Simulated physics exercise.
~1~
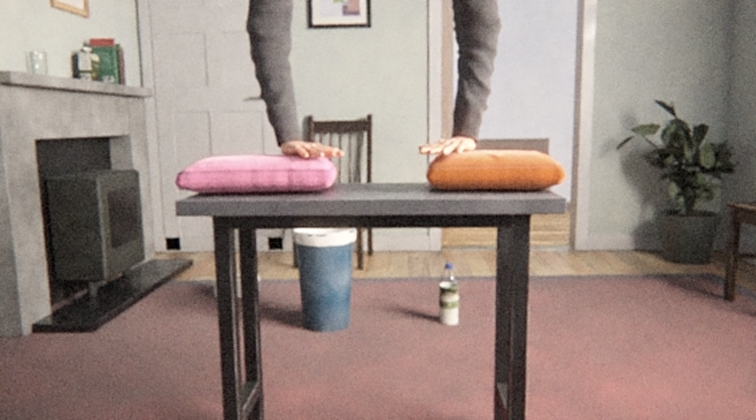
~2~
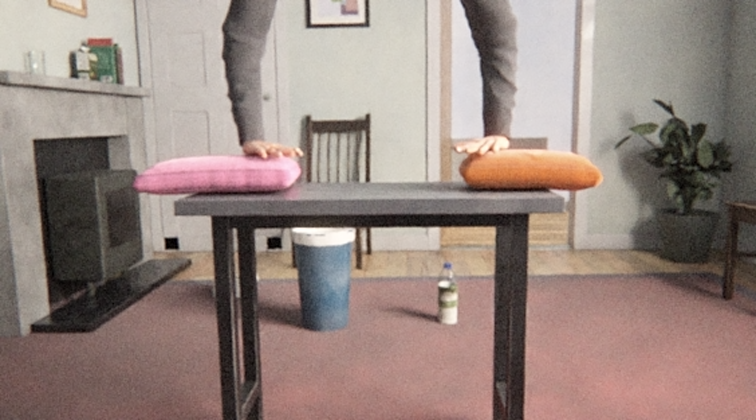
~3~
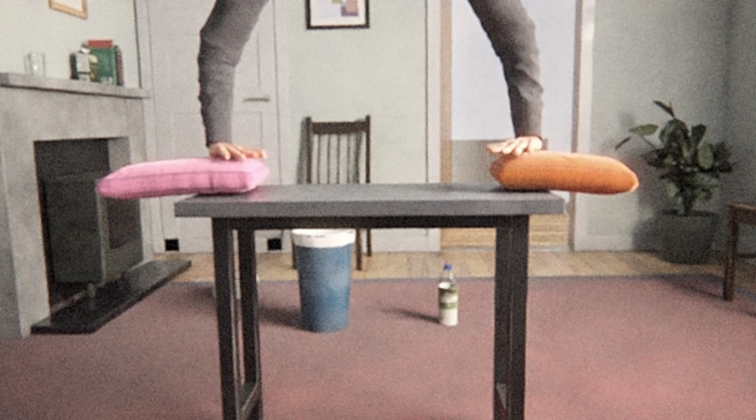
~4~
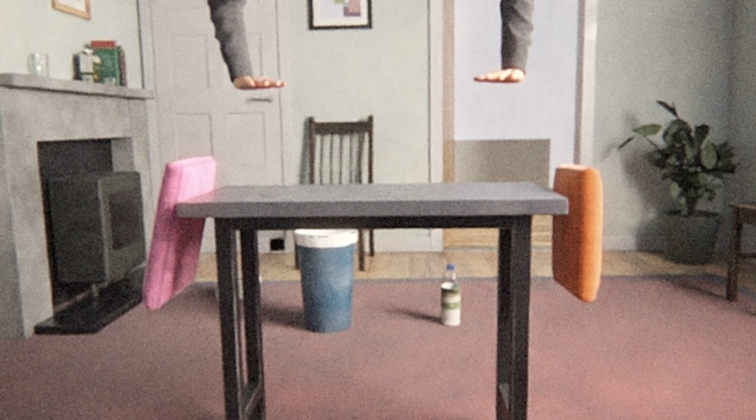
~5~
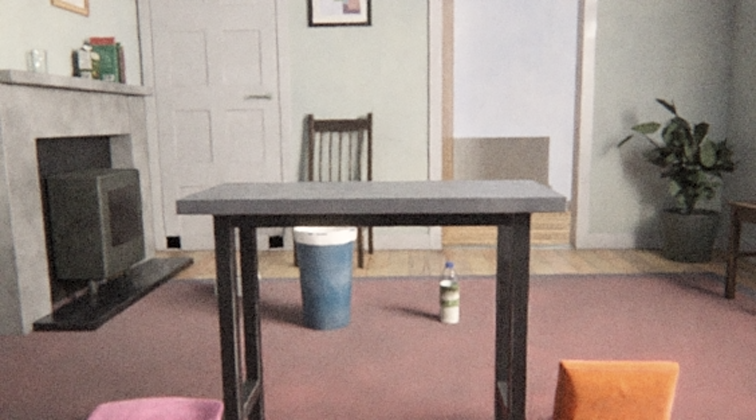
In a living room with a stone fireplace and a reddish carpet, a person's hands rest on a pink pillow and an orange soft bag sitting on a dark side table. The hands slide the two apart, the pink one to the left and the orange one to the right. They keep pushing until both stick out well past the table's ends. Then the hands lift away, and both cushiony things tip over the edges and drop. At the end the tabletop is bare, with the pillow and the bag down on the floor at either side.
